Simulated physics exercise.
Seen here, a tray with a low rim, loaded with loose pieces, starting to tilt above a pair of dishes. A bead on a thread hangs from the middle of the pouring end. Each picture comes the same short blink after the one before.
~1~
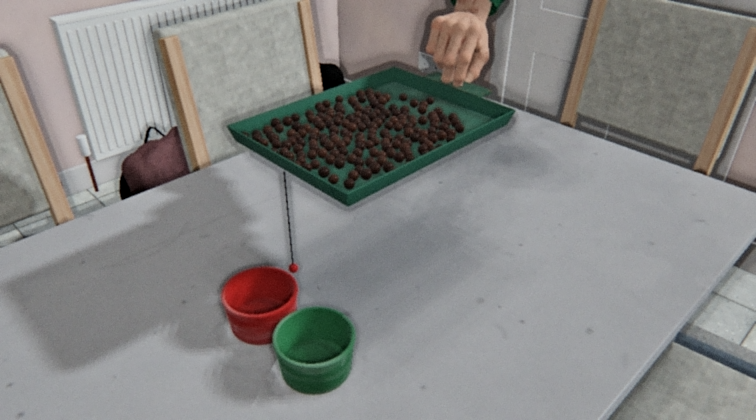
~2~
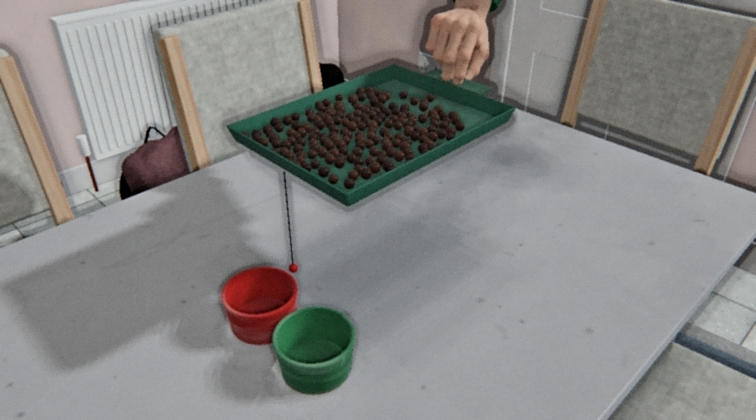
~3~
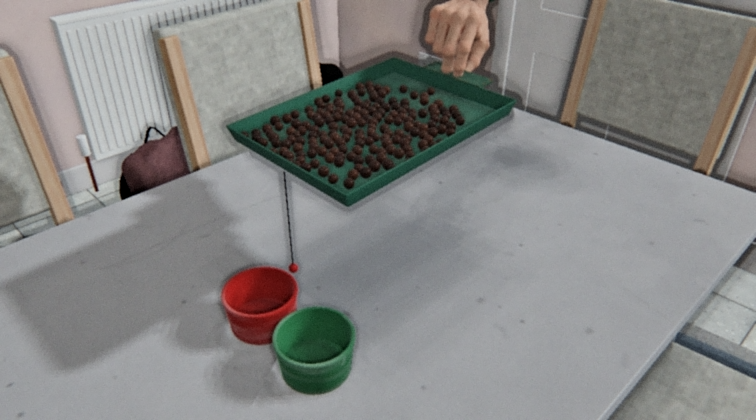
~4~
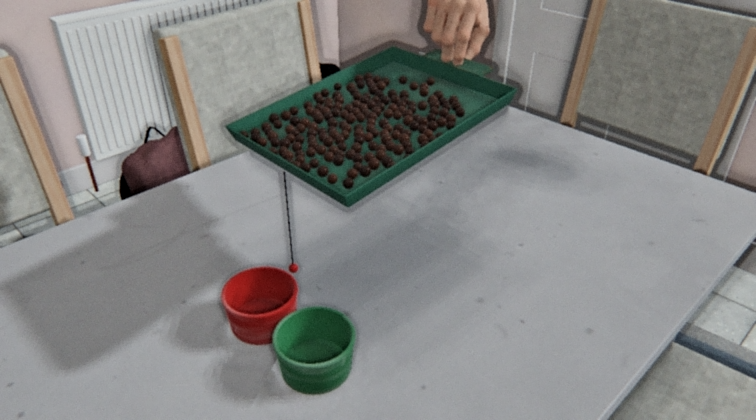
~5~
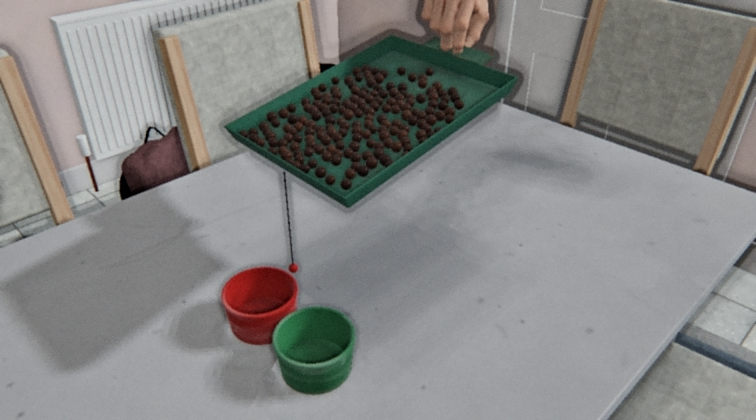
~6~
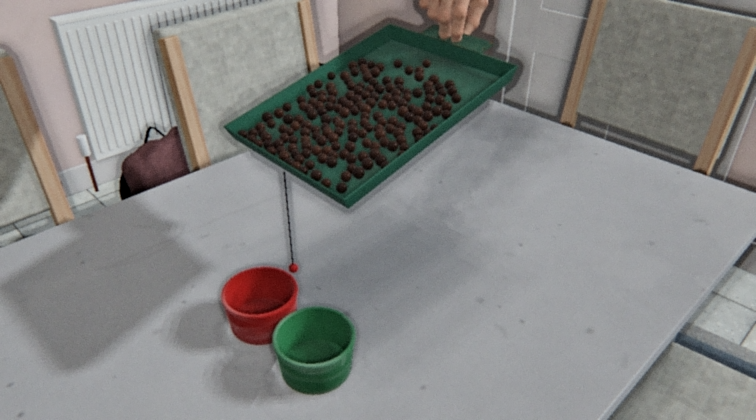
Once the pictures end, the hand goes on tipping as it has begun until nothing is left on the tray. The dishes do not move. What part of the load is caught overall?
Together they catch more than half.
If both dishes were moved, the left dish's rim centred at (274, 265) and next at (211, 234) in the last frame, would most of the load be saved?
First below a half, then less than half.
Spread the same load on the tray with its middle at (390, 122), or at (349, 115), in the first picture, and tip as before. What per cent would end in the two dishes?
About 70 and 70 per cent.
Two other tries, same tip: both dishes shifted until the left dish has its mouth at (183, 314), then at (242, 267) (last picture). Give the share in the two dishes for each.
The first gives 0 %, the second 50 %.
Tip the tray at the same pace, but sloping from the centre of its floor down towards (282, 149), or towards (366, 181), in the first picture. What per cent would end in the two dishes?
About 20 and 50 per cent.
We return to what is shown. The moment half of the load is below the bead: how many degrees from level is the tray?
Near 75 degrees.
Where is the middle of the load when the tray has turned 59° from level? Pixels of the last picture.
Around (294, 161).
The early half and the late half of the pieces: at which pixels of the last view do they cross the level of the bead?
The first part at (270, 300); the rest at (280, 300).
Just after the last frame, tray tipped steeply; the larger part on the tray; just a few in the right dish; just a few in the left dish; just a few outside both; roughly a quarter in the air.
A moment on, tray tipped right over; roughly a third in the right dish; roughly a third in the left dish; roughly a quarter outside both; about a tenth in the air.
Further on, tray tipped past a quarter turn; roughly a third in the right dish; roughly a third in the left dish; roughly a third outside both.
When it is over, tray tipped past a quarter turn; roughly a third in the right dish; roughly a third in the left dish; roughly a third outside both.
